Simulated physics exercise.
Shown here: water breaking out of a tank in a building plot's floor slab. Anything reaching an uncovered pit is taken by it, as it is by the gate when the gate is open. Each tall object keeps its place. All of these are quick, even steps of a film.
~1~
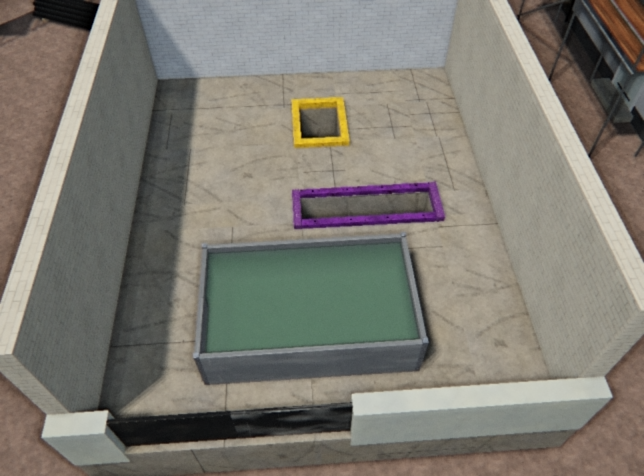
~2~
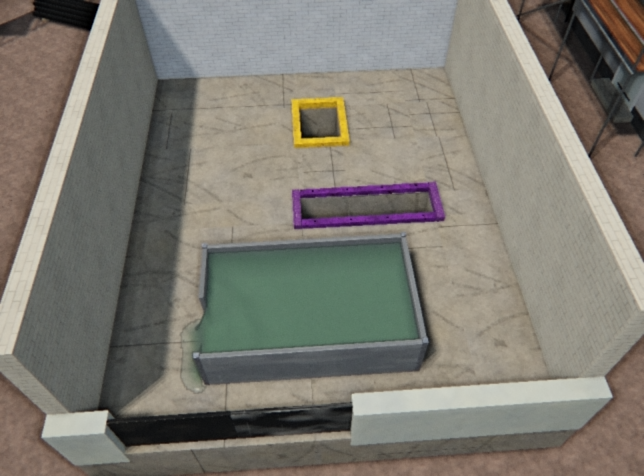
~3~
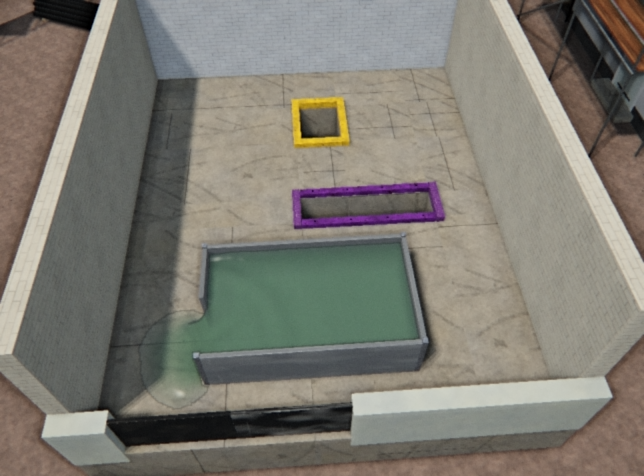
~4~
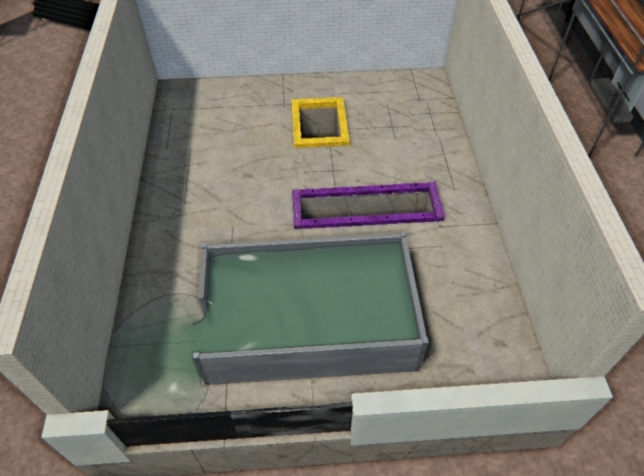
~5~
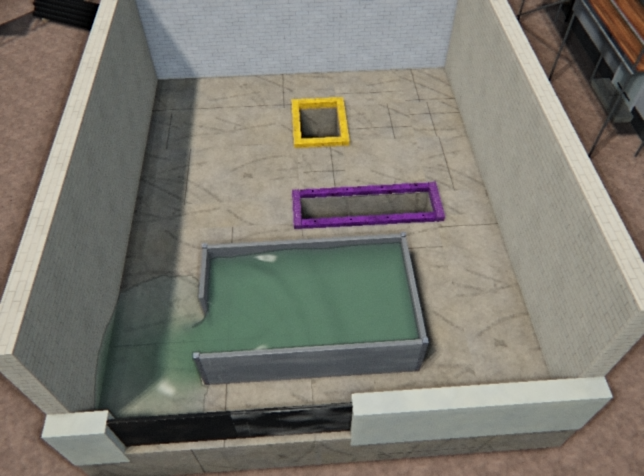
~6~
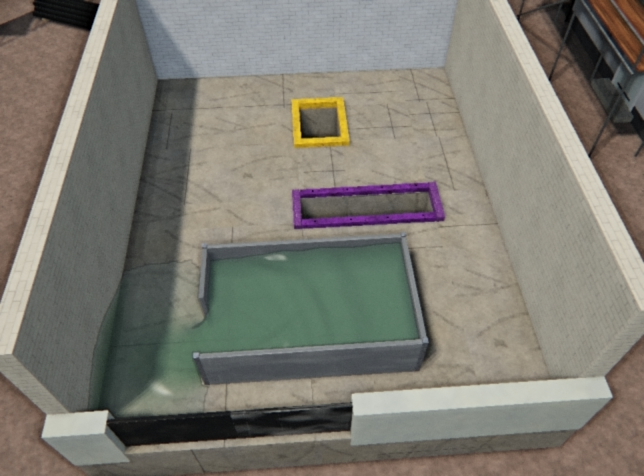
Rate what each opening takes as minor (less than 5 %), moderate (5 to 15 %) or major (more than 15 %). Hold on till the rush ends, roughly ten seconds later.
The gate - minor, the purple pit - minor, the yellow pit - minor.
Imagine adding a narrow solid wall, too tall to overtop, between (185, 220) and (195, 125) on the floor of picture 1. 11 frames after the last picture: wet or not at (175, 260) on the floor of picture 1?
Submerged.
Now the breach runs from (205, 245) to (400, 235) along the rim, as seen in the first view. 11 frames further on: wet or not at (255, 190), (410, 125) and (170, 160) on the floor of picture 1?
Result, in sequence: Inundated; untouched by the flood; inundated.
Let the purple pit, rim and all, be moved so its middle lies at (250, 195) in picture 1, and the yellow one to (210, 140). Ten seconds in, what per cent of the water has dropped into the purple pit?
Roughly 8 per cent ends up in the purple pit.
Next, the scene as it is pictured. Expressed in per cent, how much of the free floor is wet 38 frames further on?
Near 90 in a hundred.
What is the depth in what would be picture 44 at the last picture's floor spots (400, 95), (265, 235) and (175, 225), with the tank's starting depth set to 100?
Going in order, roughly 4, 4 and 6 %.
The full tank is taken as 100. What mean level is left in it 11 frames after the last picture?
64 percent or so.
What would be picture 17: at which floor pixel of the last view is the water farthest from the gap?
I reckon the front has reached (149, 134) by then.
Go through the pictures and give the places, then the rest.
Still water in the tank at (308, 294), in the first picture.
The front is at (196, 325), out from the gap at (208, 343), in the second picture.
The front is at (149, 340), out from the gap at (209, 345), in the third picture.
The front is at (111, 346), out from the gap at (209, 346), in the fourth picture.
The front is at (119, 299), out from the gap at (209, 346), in the fifth picture.
The front is at (123, 277), out from the gap at (209, 345), in the sixth picture.
A moment on, water covers 10 % of the floor; the gate 0 %, the purple pit 0 %, the yellow pit 0 %.
Next, water covers 25 % of the floor; the gate 0 %, the purple pit 0 %, the yellow pit 0 %.
Then, water covers 55 % of the floor; the gate 0 %, the purple pit 0 %, the yellow pit 0 %.
Later, water covers 90 % of the floor; the gate 0 %, the purple pit 0 %, the yellow pit 0 %.
In the end, water covers 95 % of the floor; the gate 0 %, the purple pit 0 %, the yellow pit 0 %.
